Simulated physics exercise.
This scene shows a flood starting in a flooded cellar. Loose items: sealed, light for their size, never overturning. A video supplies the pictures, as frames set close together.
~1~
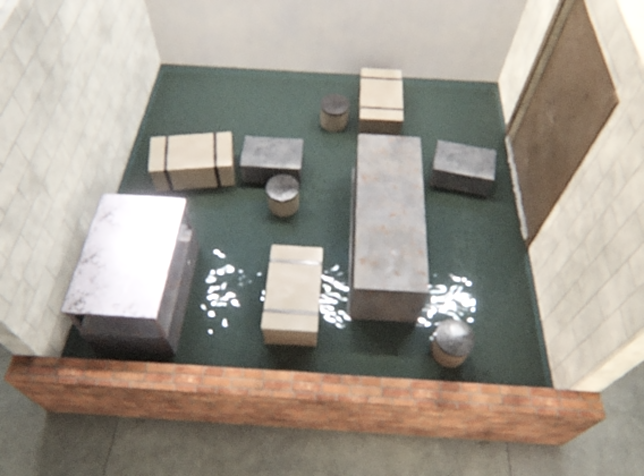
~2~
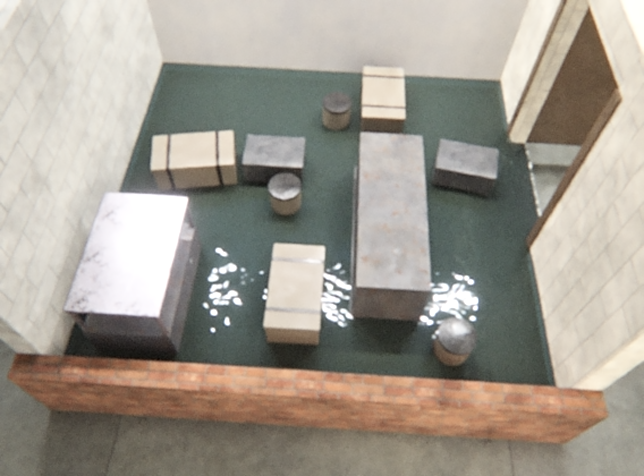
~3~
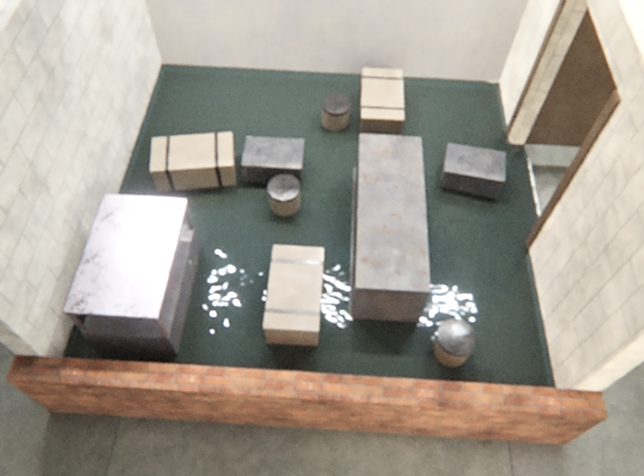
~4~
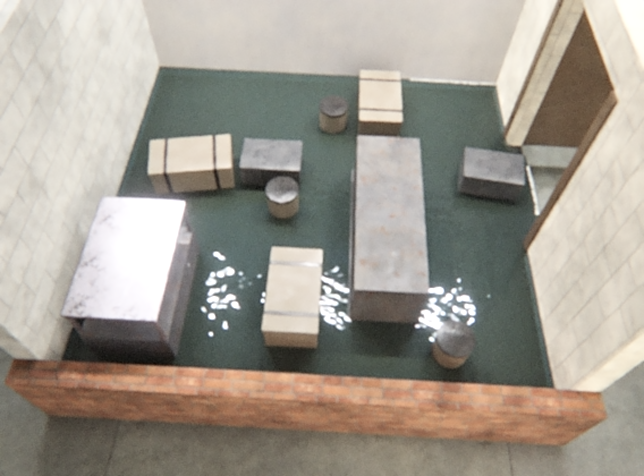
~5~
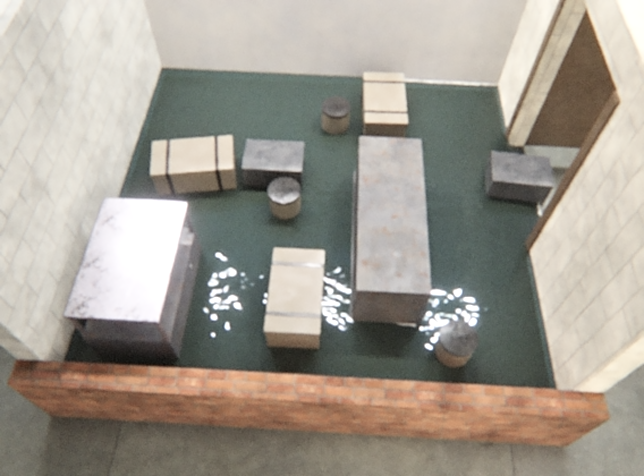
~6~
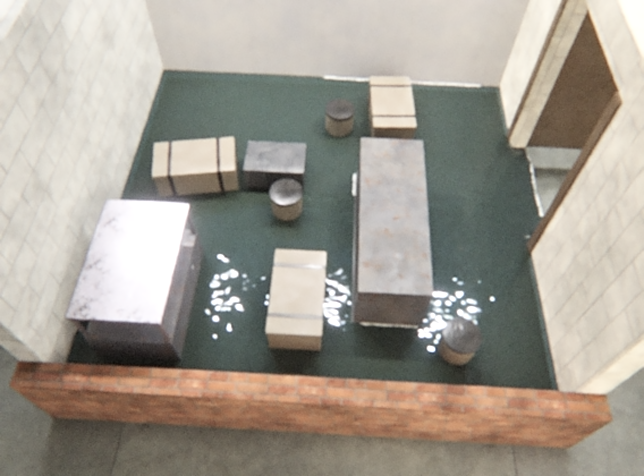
A dark grey box drifting right across green water and out through the opened doorway, while the other boxes barely shift.
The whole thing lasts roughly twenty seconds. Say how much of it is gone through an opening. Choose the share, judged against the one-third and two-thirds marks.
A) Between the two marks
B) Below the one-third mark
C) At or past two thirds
Answer: C.
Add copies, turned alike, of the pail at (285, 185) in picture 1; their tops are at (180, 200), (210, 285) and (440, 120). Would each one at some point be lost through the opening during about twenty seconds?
In sequence: Never exits, never exits, exits.
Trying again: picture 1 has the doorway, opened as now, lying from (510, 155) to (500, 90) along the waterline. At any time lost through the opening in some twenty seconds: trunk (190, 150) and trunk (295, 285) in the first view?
In that order: Never escapes, never escapes.
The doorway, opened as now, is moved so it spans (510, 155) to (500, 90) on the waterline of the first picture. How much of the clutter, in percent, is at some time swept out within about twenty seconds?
Near 50 percent.
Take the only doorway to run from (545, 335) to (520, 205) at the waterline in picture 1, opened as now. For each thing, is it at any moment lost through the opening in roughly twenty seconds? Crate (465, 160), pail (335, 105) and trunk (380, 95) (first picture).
Turn by turn - departs, departs, departs.
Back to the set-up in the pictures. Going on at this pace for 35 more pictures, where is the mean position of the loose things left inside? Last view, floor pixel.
Roughly at (409, 222).
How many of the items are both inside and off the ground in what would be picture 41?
So that is 1.
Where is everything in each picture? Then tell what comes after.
In the first picture, a trunk at (382, 93) floats; a pail at (456, 337) floats; 0 of 8 have shifted.
In the second picture, a trunk at (384, 91), afloat; a pail at (458, 336) floats; 0 of 8 have shifted.
In the third picture, a trunk at (383, 93), afloat; a pail at (457, 337), afloat; 1 of 8 have shifted.
In the fourth picture, a trunk at (381, 95), afloat; a pail at (456, 338) floats; 1 of 8 have shifted.
In the fifth picture, a trunk at (385, 97) floats, close to its start; a pail at (459, 337), afloat; 1 of 8 have shifted.
In the sixth picture, a trunk at (392, 101) floats, close to its start; a pail at (463, 335), afloat, close to its start; 3 of 8 have shifted.
A moment on, 1 of 8 are out; 7 afloat.
Next, 3 of 8 are out; 5 afloat.
Later, 5 of 8 are out; 1 afloat.
In the end, 6 of 8 are out; 0 afloat.
